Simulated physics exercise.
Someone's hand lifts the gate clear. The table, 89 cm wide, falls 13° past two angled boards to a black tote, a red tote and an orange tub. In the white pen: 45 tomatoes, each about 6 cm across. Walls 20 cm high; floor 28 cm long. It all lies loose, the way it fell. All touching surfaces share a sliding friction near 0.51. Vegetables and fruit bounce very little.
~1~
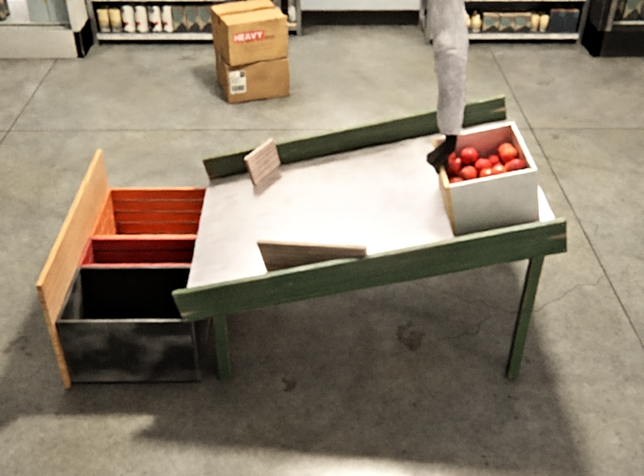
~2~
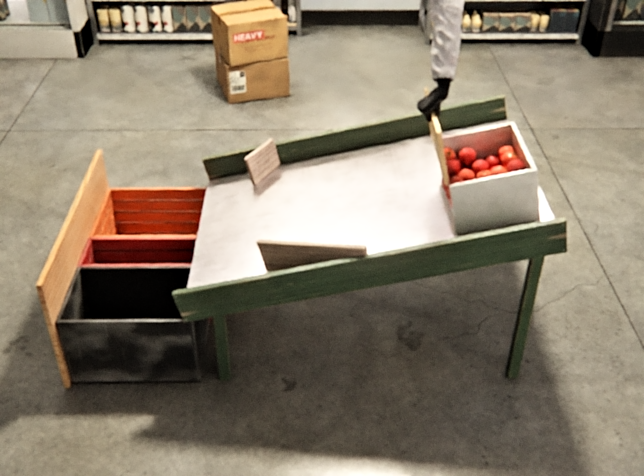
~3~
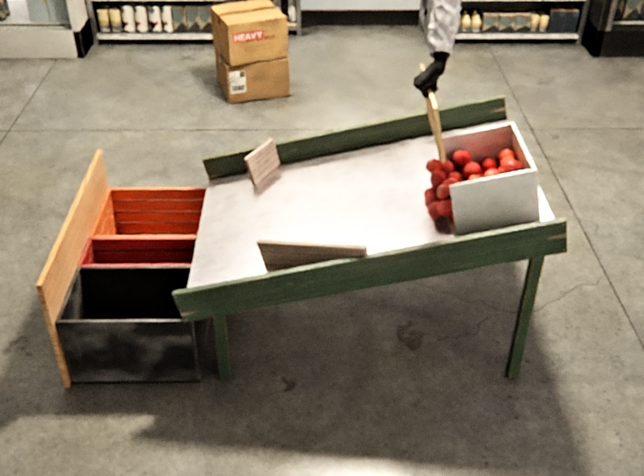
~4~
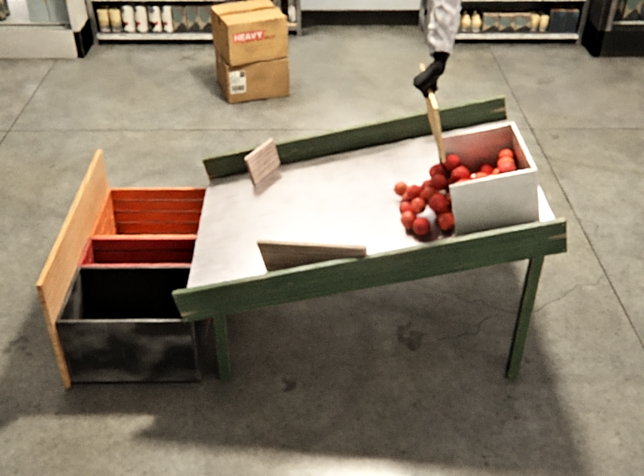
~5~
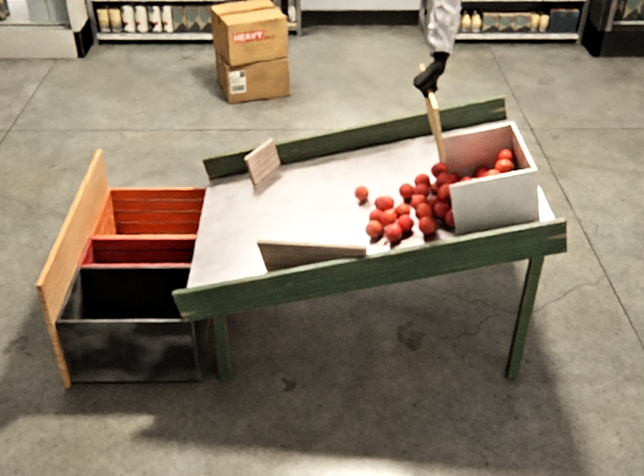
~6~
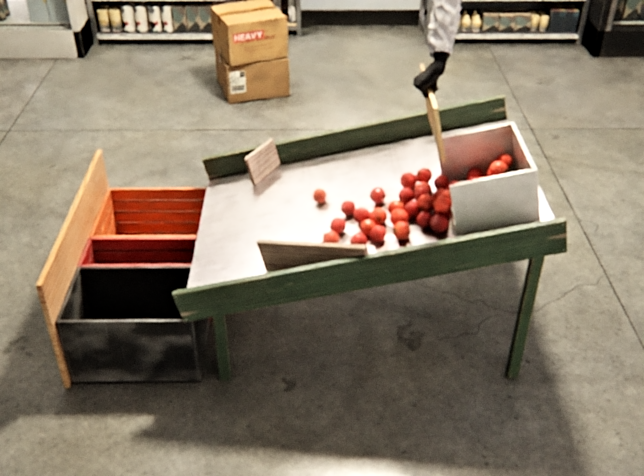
A sloping white table with green side rails stands on a grey concrete floor, seen from above by a still camera. A white box of red tomatoes sits at its raised right end, wooden pieces rest on its surface, and orange, red and black bins stand at left, with cardboard boxes behind. A black-gloved hand lifts the box's gate, and tomatoes roll out leftward down the table, spreading loosely.
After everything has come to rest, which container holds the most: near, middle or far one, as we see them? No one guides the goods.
Most of the load will settle in the spot flanked by the others.
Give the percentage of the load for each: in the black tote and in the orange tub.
Roughly 25 % for the first place and 15 % for the second.
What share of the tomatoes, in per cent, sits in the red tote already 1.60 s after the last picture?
I'd say near 55 per cent at that moment.
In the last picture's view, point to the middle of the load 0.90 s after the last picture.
Somewhere around pixel (241, 234) in the last view.
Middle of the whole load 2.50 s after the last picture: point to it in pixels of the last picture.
Look around pixel (129, 304).
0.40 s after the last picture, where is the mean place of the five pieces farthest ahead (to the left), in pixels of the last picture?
Their mean place is near (209, 239).
Then, 0.40 s after the last picture, 8 still in the white pen, 36 on the slope and 1 in the air.
Then, 0.90 s after the last picture, 3 in the black tote, 7 in the red tote, 1 in the orange tub, 29 on the slope and 5 in the air.
Then, 1.60 s after the last picture, 10 in the black tote, 25 in the red tote, 5 in the orange tub, 1 on the slope and 4 in the air.
Outcome (2.50 s after the last picture), 12 in the black tote, 27 in the red tote and 6 in the orange tub.
